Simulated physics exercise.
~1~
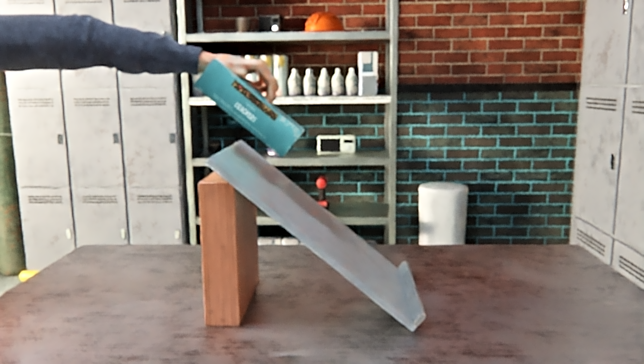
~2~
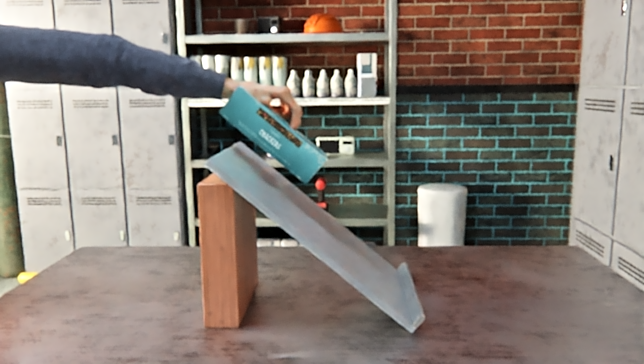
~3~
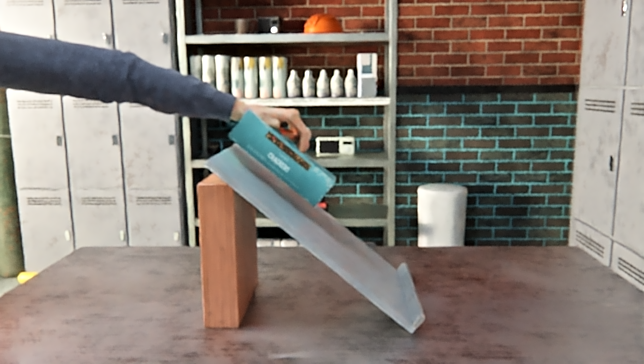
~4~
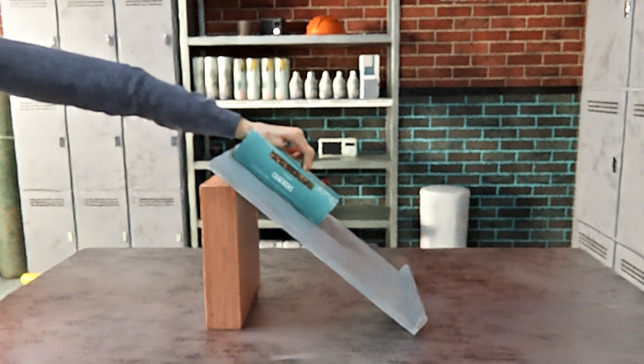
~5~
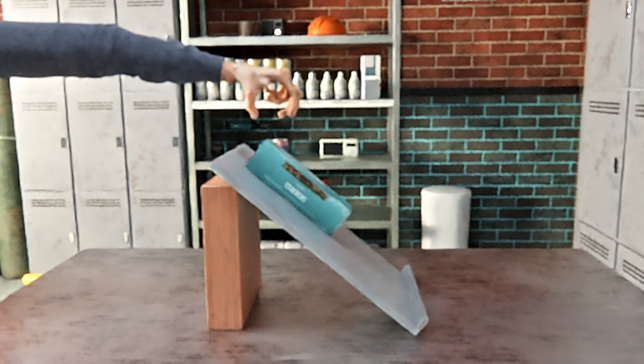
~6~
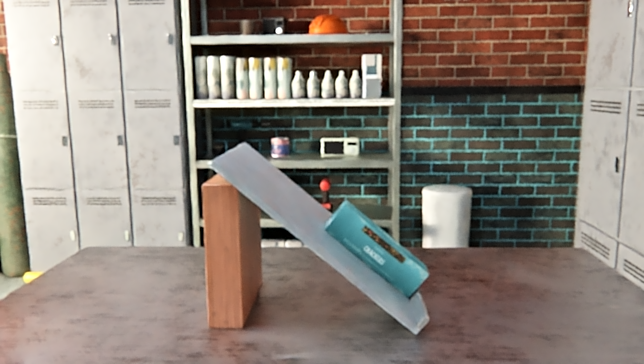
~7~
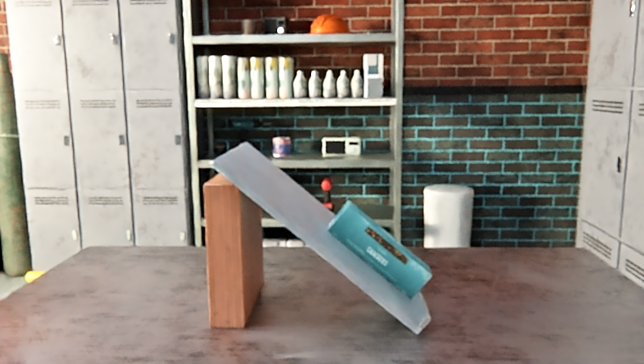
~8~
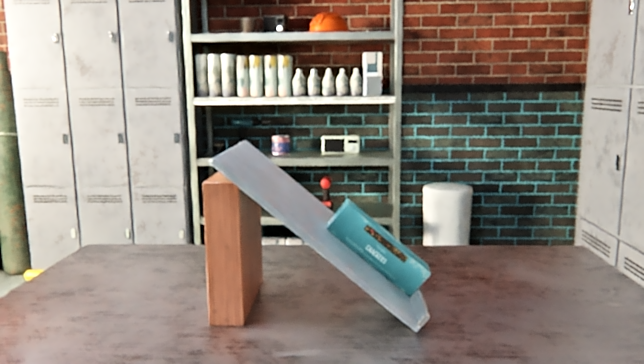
At the start, an arm in a dark sleeve reaches in from the left, holding a turquoise carton above a pale board propped on a wooden block. The hand moves the carton to the right and lowers it onto the upper part of the slope. The fingers then open and the hand draws back, leaving the carton on the board. With the hand gone from view, the carton slides down to the right. It ends at rest near the bottom of the board, which stays propped in its place.
